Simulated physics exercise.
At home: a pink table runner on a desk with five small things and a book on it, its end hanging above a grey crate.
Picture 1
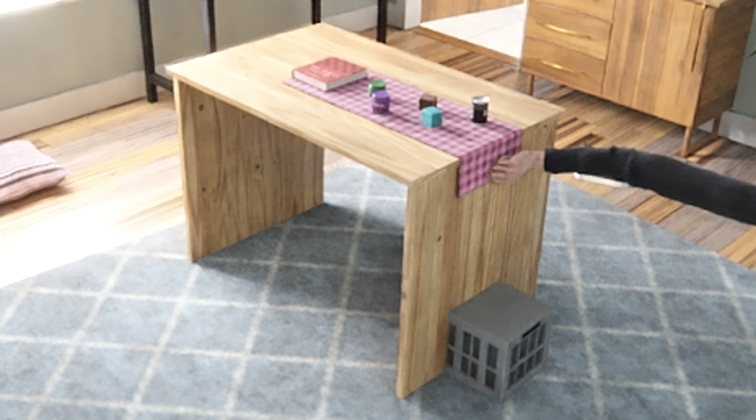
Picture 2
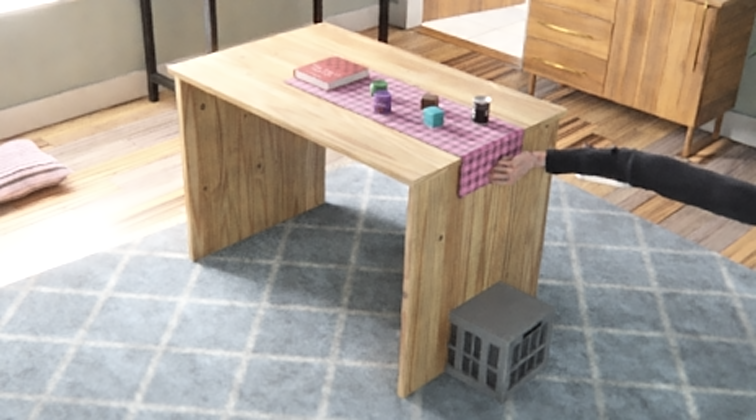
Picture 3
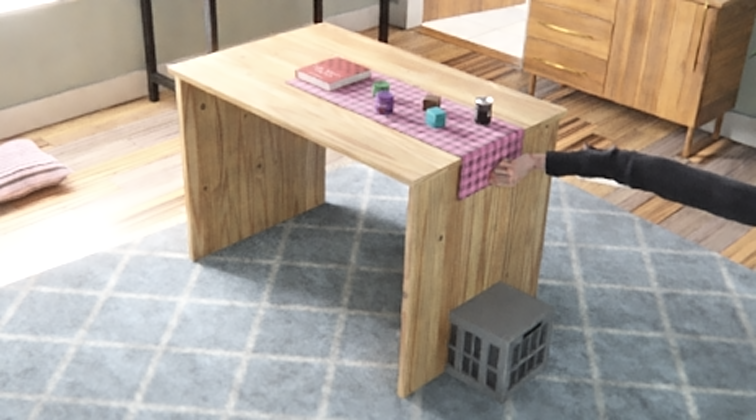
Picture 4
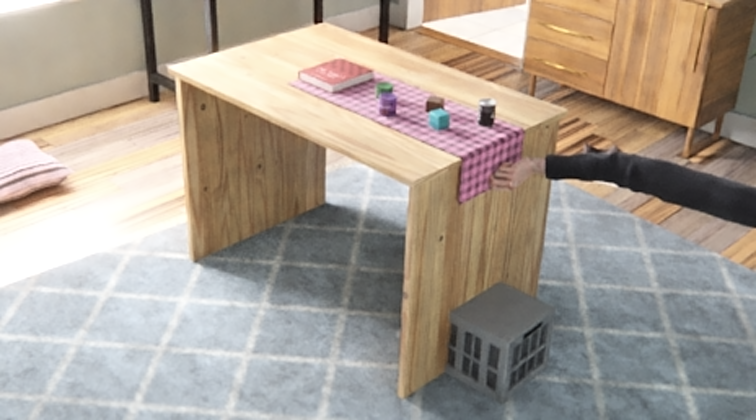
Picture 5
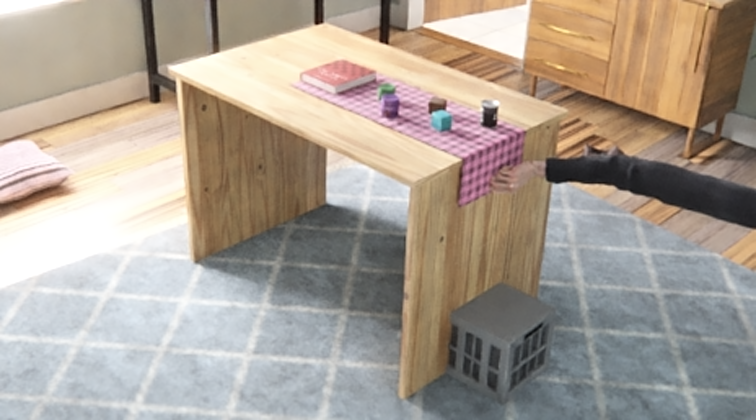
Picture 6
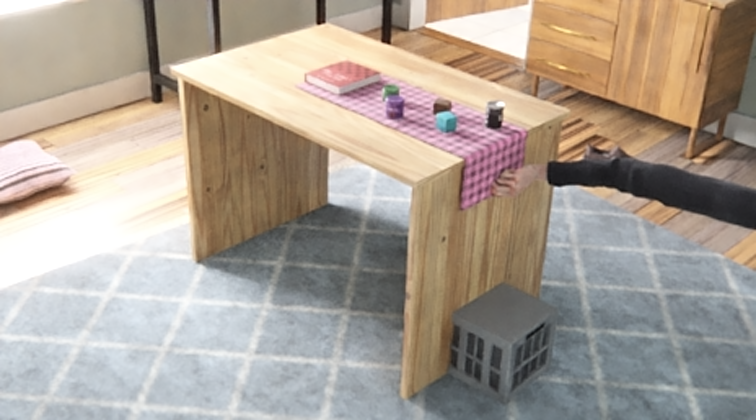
On a wooden desk, a hand slowly pulls a pink checked runner, carrying small objects rightward.
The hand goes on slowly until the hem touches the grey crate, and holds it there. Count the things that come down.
The desk loses four.
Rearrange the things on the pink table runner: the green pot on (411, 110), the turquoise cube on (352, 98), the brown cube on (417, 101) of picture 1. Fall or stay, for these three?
The green pot comes down, the turquoise cube does not fall, the brown cube goes over.
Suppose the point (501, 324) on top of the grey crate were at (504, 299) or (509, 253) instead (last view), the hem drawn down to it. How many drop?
Over the edge go 3 and 1.
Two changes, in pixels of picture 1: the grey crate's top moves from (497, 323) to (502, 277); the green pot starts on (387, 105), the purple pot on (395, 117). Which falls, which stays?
The green pot survives; the purple pot does not fall.
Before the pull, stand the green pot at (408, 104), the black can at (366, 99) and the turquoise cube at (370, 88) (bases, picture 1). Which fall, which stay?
The green pot tumbles off; the black can survives; the turquoise cube remains up.
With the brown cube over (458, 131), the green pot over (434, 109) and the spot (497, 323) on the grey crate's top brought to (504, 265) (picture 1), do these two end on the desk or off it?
The brown cube is carried off, the green pot remains up.
Soon after, hem near (489, 254); black can and turquoise cube gone.
After that, hem near (487, 289); black can, turquoise cube and brown cube gone.
In the end, hem on the crate; black can, turquoise cube, brown cube and purple pot gone. The count of fallen things is four.
